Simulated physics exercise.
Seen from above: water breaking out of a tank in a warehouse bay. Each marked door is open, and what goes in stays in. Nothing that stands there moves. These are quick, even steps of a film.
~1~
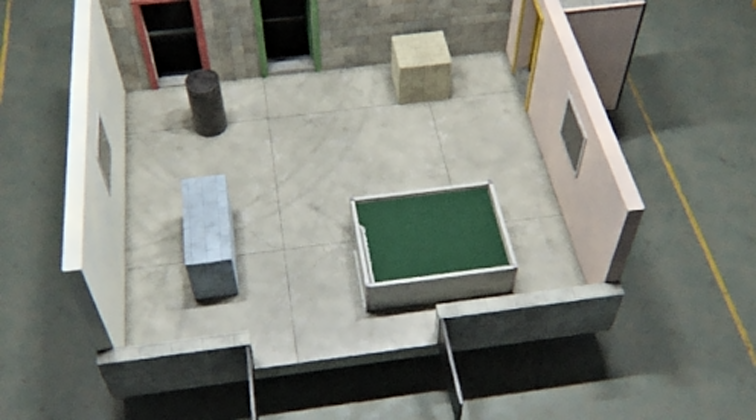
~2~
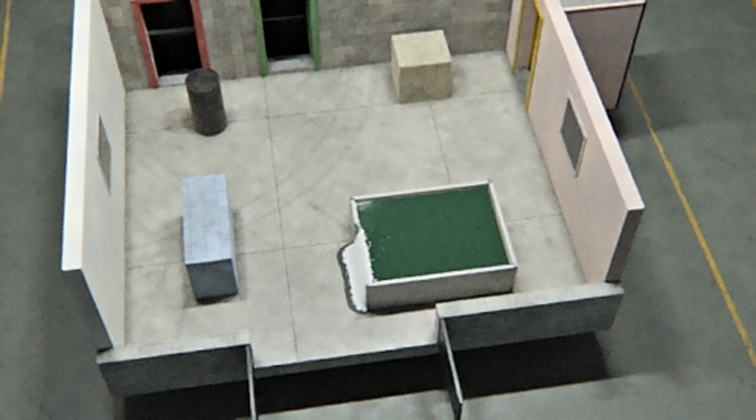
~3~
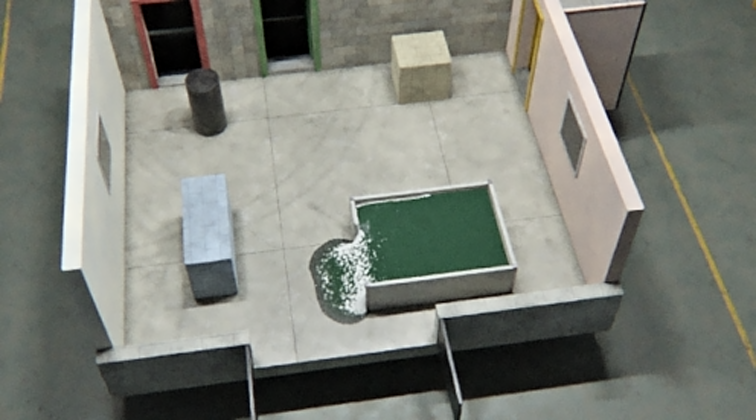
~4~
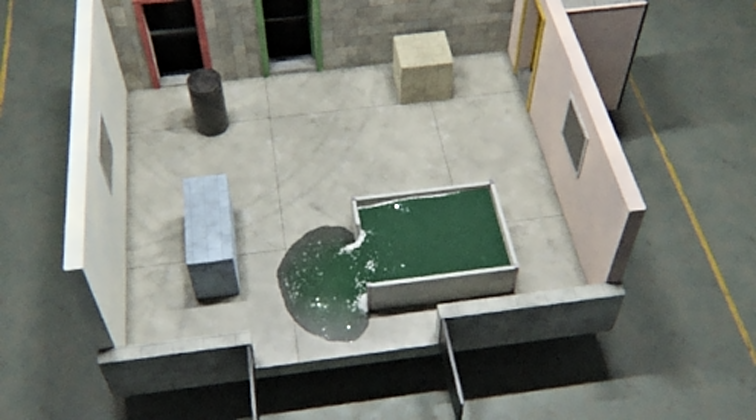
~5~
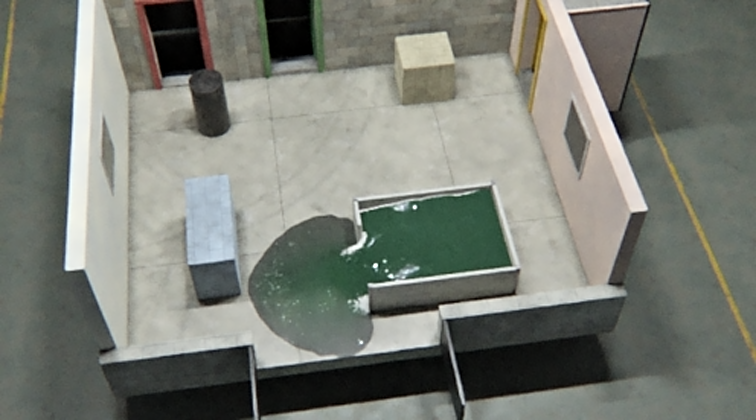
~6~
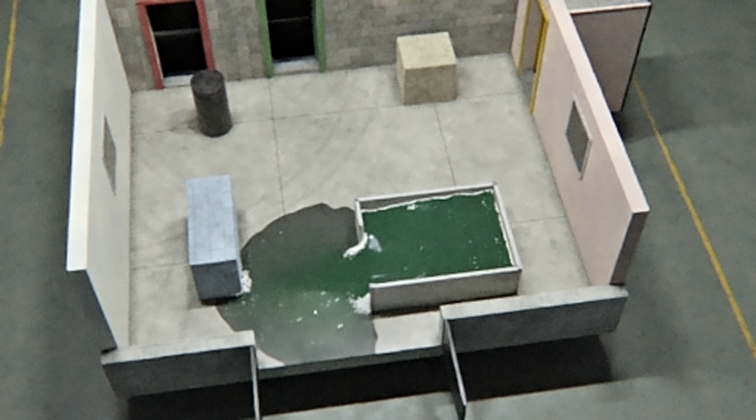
Green water bursting from the left side of an open tank, spreading across the concrete floor and reaching a pale blue block.
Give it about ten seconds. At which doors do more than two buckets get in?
One by one: The yellow door admits no more than that; the red door lets in a lot; the green door admits no more than that.
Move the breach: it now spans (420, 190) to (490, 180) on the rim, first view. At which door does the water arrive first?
First comes the one in yellow.
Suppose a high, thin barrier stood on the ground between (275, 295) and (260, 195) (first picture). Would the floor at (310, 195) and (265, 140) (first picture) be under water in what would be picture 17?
One after the other: Awash, flooded.
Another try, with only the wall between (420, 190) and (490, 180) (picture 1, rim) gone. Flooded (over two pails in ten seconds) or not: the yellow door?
One by one: The yellow one passes that mark.
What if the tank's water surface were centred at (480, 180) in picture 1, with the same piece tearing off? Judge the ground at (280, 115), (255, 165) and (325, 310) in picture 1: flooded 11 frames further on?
In that order: No water, wet, awash.
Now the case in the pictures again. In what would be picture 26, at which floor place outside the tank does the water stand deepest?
I would point to (130, 372).
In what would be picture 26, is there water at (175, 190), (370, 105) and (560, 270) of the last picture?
In turn: Flooded, clear, clear.
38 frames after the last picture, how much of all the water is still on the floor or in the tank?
Near 84 in a hundred.
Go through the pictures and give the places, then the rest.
The first frame shows still water in the open tank at (431, 235).
In the second frame, water pours out at (364, 270) and has run to (346, 249).
In the third frame, the front is at (321, 252), out from the gap at (364, 271).
In the fourth frame, the front is at (284, 269), out from the gap at (365, 273).
In the fifth frame, water pours out at (367, 273) and has run to (254, 289).
In the sixth frame, water pours out at (368, 273) and has run to (222, 306).
A moment on, water covers 20 % of the floor; the yellow door not reached, the red door not reached, the green door not reached.
Next, water covers 25 % of the floor; the yellow door not reached, the red door not reached, the green door not reached.
Then, water covers 50 % of the floor; the yellow door not reached, the red door not reached, the green door wet at the sill, nothing in.
Later, water covers 60 % of the floor; the yellow door not reached, the red door over two buckets in, the green door wet at the sill, nothing in.
In the end, water covers 80 % of the floor; the yellow door wet at the sill, nothing in, the red door far over two buckets in, the green door wet at the sill, nothing in.
